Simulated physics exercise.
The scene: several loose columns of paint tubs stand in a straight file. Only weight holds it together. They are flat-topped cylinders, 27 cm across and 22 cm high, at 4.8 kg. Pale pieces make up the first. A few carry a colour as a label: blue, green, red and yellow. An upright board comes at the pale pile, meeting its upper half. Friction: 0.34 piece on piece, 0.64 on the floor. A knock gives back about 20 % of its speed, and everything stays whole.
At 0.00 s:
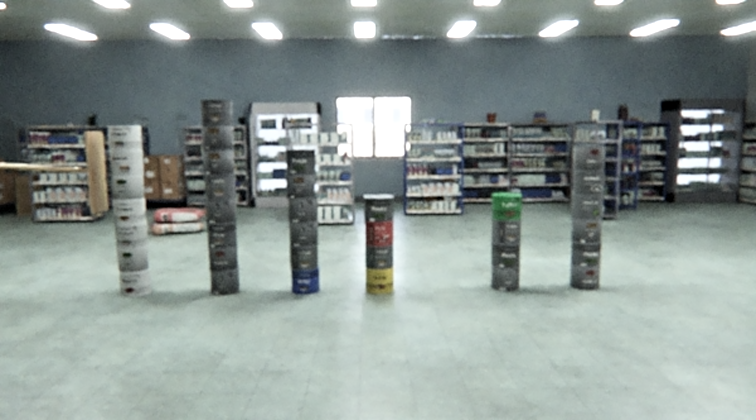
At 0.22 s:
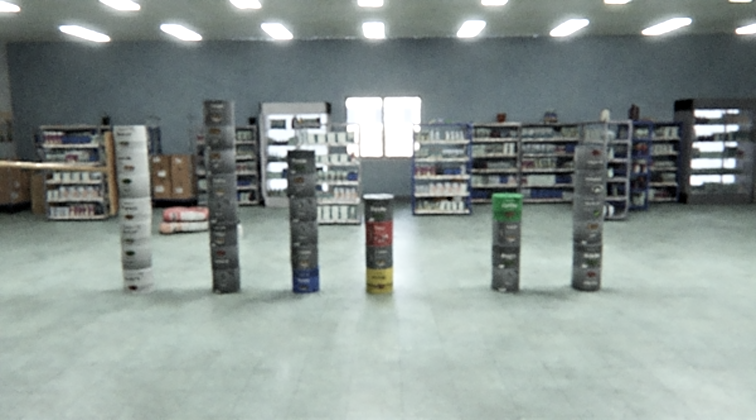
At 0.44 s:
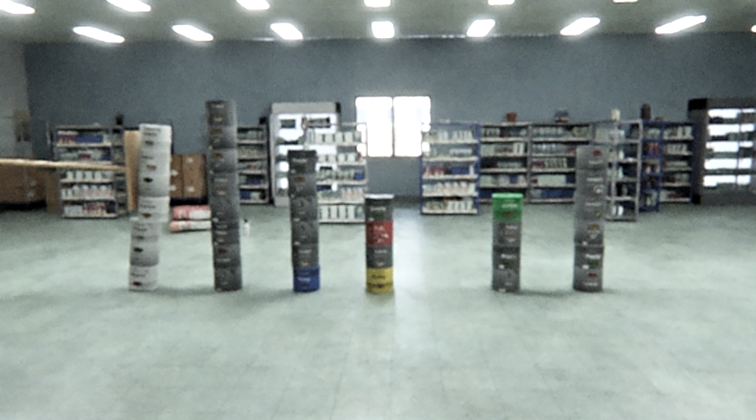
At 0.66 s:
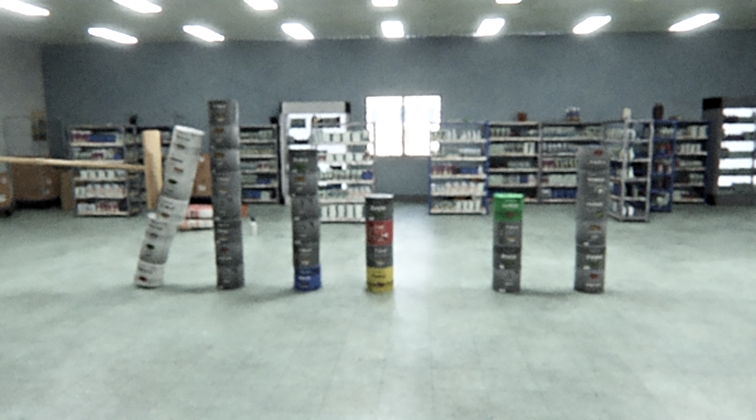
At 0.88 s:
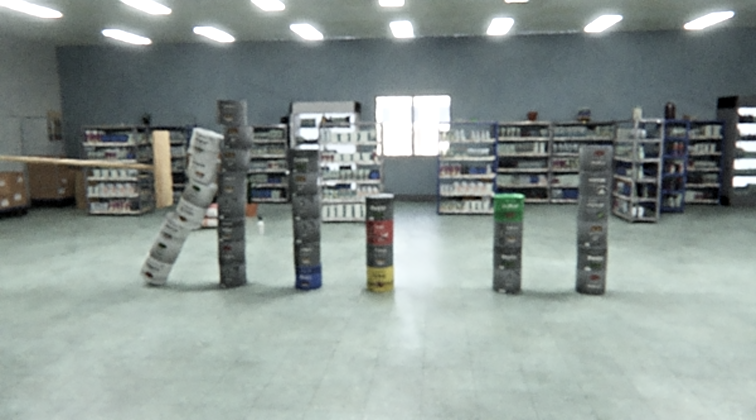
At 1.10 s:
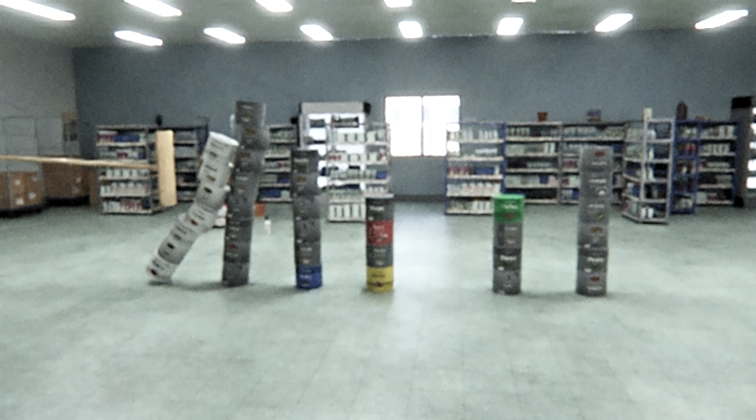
In a wide hall with a pale floor, shelves along the far blue-grey wall and a bright window, the camera looks on from the front and moves round slightly. Six upright columns of tubs stand in a row, white at far left, the others mostly grey, with blue, red, yellow and green pieces. A wooden board pushes rightward into the white column, which leans against its grey neighbour, and that one tilts slightly right.
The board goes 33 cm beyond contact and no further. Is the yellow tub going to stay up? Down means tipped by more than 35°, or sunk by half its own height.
It holds its level.
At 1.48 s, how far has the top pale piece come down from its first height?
About 30 cm.
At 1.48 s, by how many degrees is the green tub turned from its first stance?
About 0°.
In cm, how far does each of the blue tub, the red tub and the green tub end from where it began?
Moved: Blue 0, red 100, green 60.
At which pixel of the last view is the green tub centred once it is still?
At about (566, 236).
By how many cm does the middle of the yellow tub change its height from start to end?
About 0 cm lower.
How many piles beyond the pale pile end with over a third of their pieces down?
4 in all.
Around 1.48 s, 7 of the pale pile down; none of the 28 other tubs down, 11 disturbed; yellow tub unmoved.
Around 1.96 s, 7 of the pale pile down; 13 of the 28 other tubs down; yellow tub unmoved; red tub tipped 9°.
Around 2.62 s, 7 of the pale pile down; 20 of the 28 other tubs down; yellow tub tipped 39°; red tub on its side.
Around 3.58 s, 7 of the pale pile down; 19 of the 28 other tubs down; yellow tub displaced 58 mm; red tub on its side.
Finally (4.6 s), 7 of the pale pile down; 19 of the 28 other tubs down; yellow tub displaced 58 mm; red tub on its side; green tub tipped 14°, 23 cm lower. Seen by the last camera, middles, yellow tub near (379, 278), red tub near (472, 271).
